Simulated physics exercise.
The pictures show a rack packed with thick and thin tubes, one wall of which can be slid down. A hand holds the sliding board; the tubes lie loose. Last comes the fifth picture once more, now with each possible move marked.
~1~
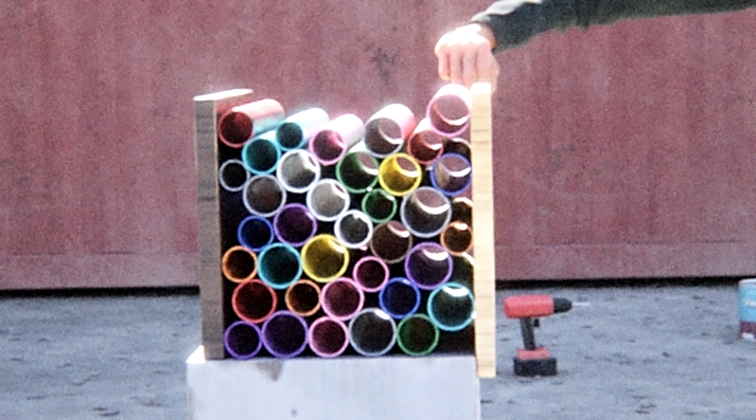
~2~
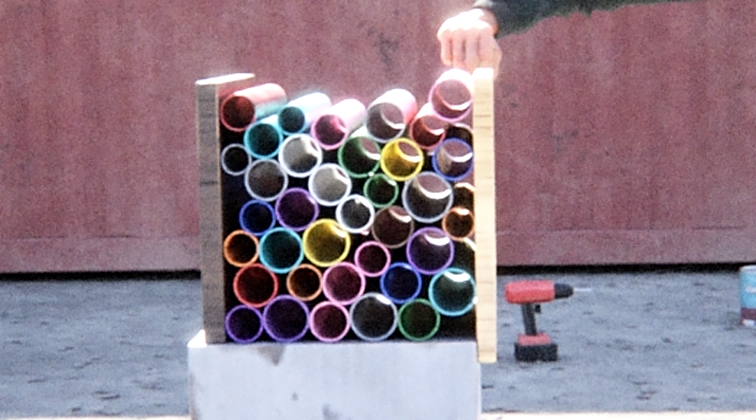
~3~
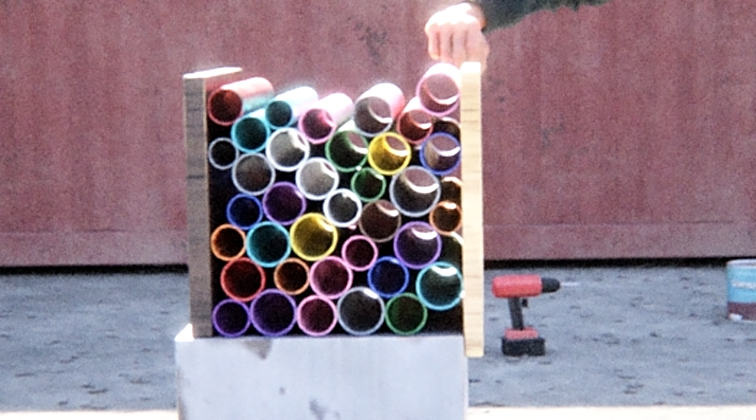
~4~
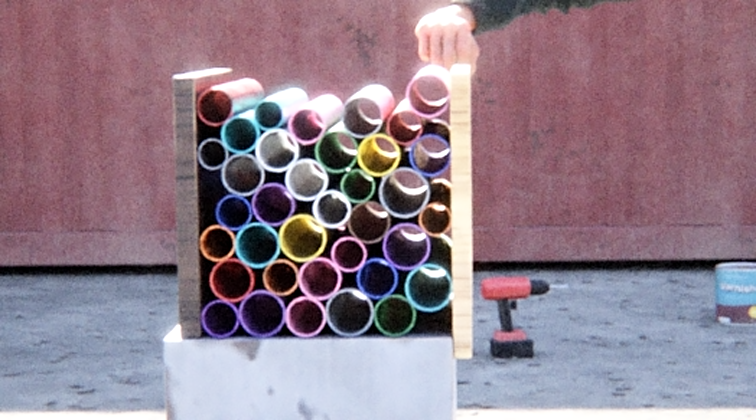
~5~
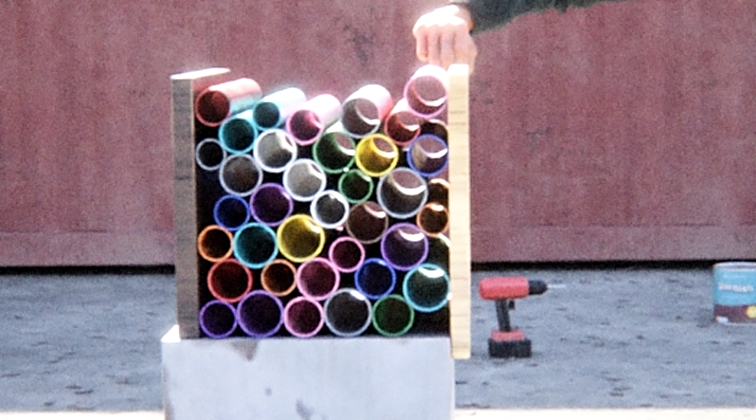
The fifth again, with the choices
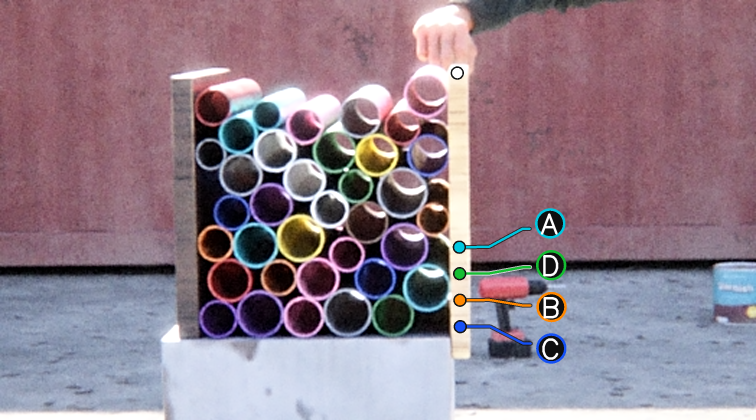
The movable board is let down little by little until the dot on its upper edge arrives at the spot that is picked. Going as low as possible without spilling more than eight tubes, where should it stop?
The last mark within the limit is A.
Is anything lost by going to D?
Yes, at D.
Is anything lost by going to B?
Yes, at B.
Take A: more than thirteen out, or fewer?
It loses fewer than thirteen.
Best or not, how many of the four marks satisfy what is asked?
One of the four.
On the marked copy, A at (459, 247); B at (460, 300); C at (460, 327); D at (460, 274); the white dot at (457, 73).
Taking A. A third of the way, top of the board (449, 155).
Two thirds of the way, top of the board (450, 244).
When it is over, top of the board (450, 247), about five out over the board.
As for the rest, B more than eight out over the board; C more than eight out over the board; D more than eight out over the board.
